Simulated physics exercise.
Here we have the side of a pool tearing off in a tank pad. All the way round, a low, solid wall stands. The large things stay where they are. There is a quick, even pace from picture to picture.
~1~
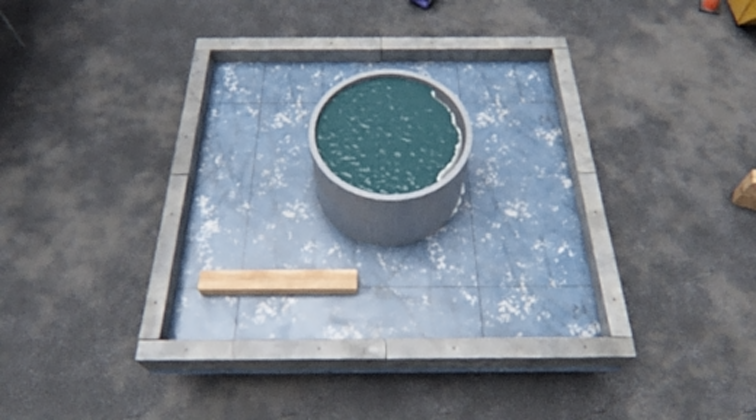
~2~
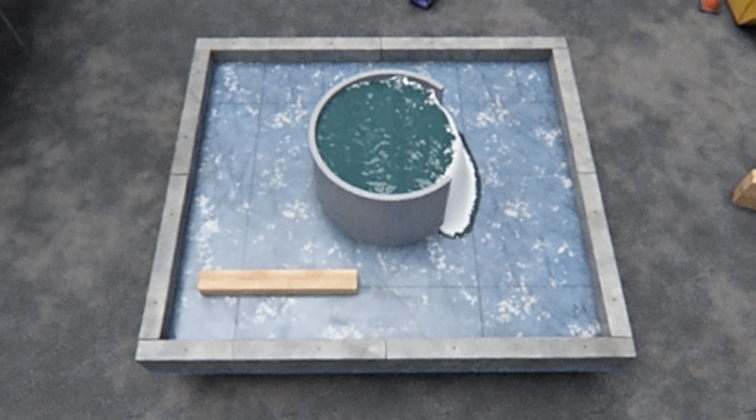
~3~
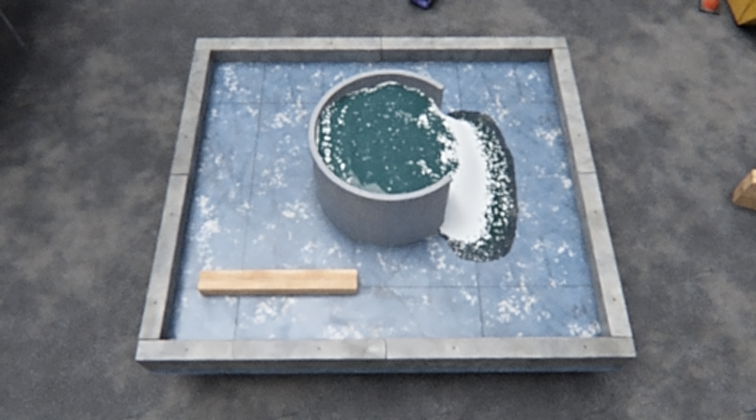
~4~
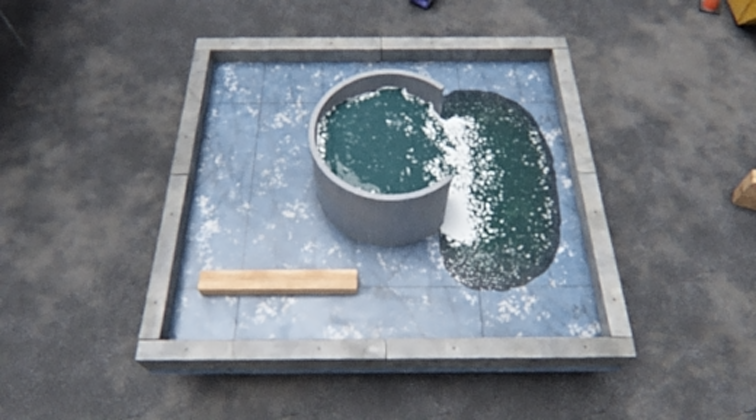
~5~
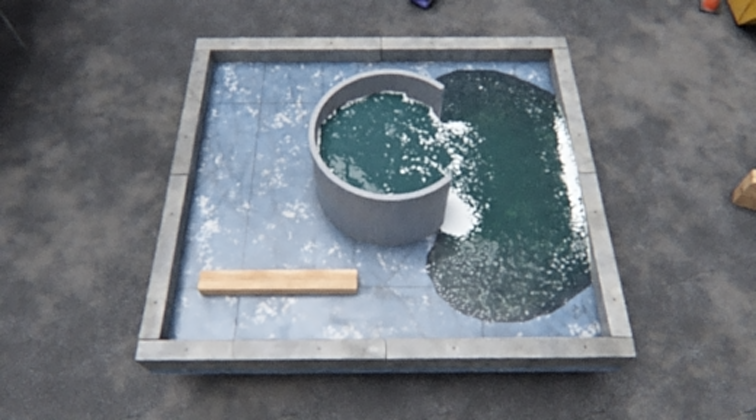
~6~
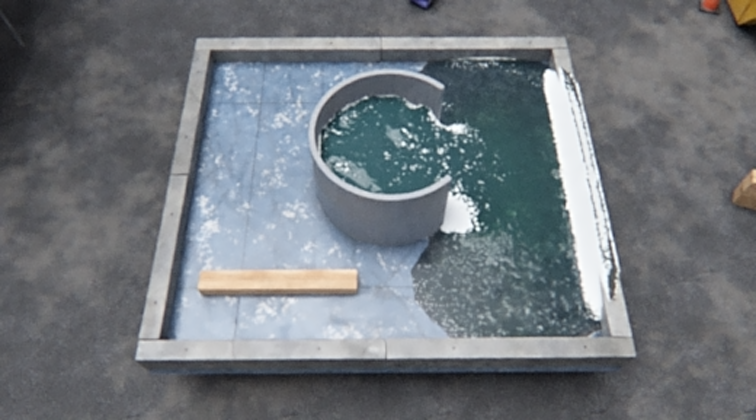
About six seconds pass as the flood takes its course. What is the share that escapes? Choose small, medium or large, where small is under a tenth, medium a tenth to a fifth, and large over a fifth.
Large.
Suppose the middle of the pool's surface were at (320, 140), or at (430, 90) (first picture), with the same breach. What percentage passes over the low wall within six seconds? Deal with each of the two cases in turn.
About 16 per cent for the first and about 32 per cent for the second.
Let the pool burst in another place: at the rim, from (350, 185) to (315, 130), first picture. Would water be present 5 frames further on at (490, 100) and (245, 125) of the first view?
In sequence: Spared, drenched.
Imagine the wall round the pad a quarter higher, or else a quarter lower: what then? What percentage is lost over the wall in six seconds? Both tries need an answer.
Around 14 percent for the first try and around 38 percent for the second, I'd say.
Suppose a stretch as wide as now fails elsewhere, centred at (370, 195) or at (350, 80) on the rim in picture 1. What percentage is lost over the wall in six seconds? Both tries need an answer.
About 18% and then about 24%.
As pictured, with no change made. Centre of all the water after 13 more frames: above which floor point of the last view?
The spot I would choose is (476, 185).
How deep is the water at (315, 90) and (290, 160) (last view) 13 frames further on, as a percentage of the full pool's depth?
First spot 0 percent, second 0 percent.
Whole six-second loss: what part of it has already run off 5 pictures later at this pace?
I'd put it at 30 per cent.
A moment on, water covers 40 % of the floor; the low wall has let 2 % over.
Next, water covers 40 % of the floor; the low wall has let 8 % over.
Then, water covers 50 % of the floor; the low wall has let 22 % over.
Later, water covers 80 % of the floor; the low wall has let 24 % over.
In the end, water covers 85 % of the floor; the low wall has let 24 % over.
